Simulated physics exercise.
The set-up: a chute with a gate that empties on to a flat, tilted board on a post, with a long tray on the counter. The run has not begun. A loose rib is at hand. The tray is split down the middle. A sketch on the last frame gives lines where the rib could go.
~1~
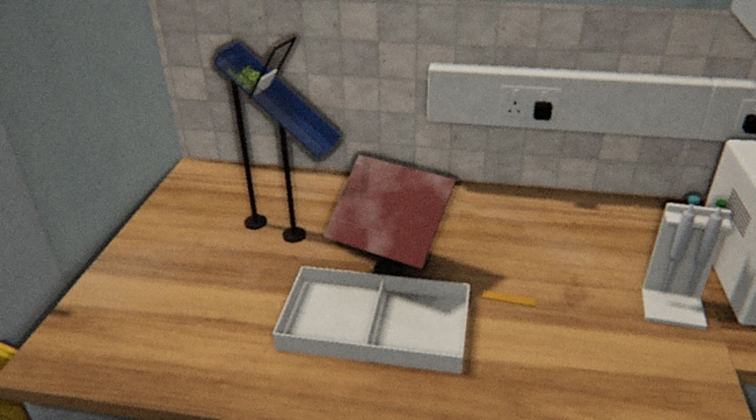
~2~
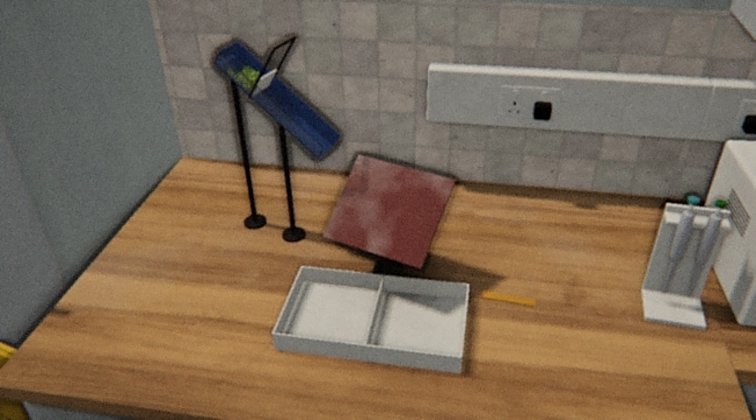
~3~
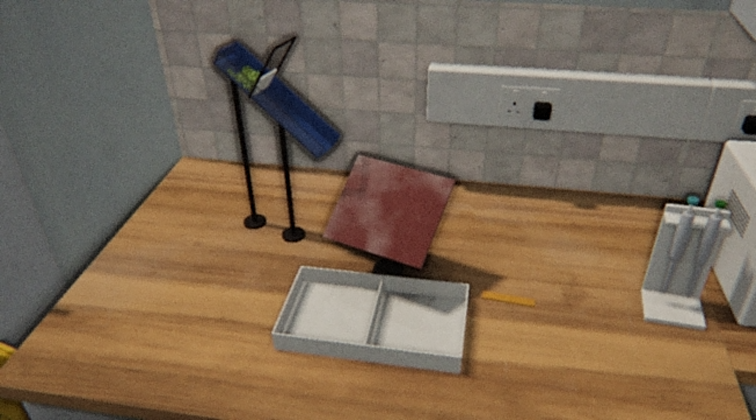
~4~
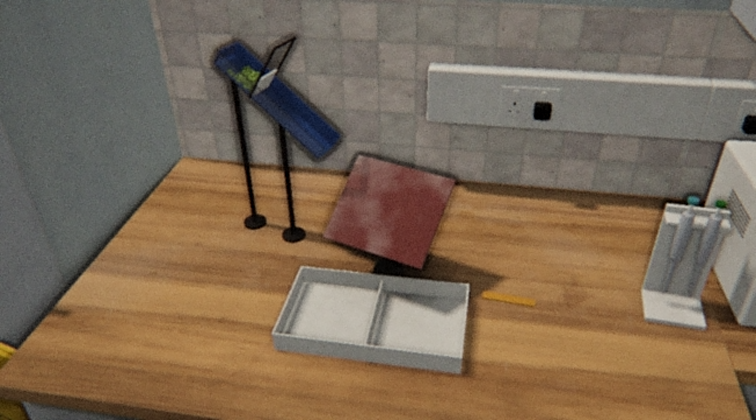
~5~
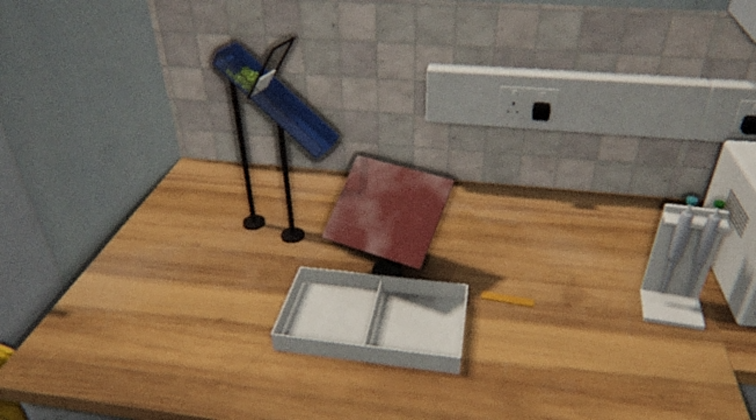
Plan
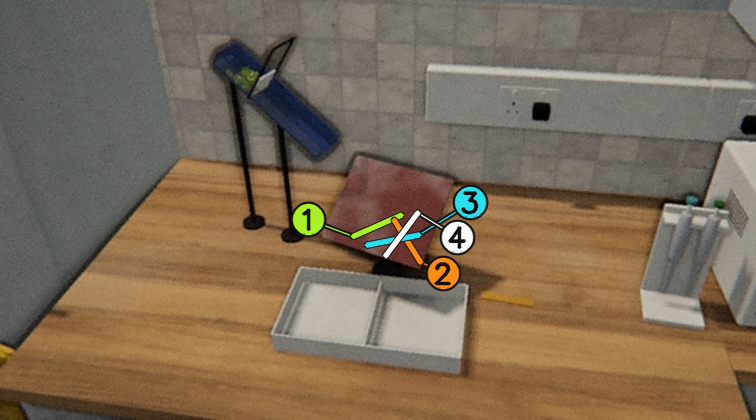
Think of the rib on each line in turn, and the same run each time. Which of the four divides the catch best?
I would pick line 2.
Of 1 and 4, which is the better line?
Line 4.
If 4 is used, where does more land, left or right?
Left.
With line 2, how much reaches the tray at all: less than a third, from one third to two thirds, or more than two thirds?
More than two thirds.
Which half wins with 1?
Left.
On the marked copy, line 1 from (401, 215) to (353, 236); line 2 from (394, 220) to (420, 262); line 3 from (418, 235) to (367, 245); line 4 from (417, 212) to (385, 255).
With 1, of what is caught, almost all in the left half, just a few in the right.
With 2, of what is caught, roughly half in the left half, roughly half in the right.
With 3, of what is caught, almost all in the left half, just a few in the right.
With 4, of what is caught, the larger part in the left half, roughly a quarter in the right.
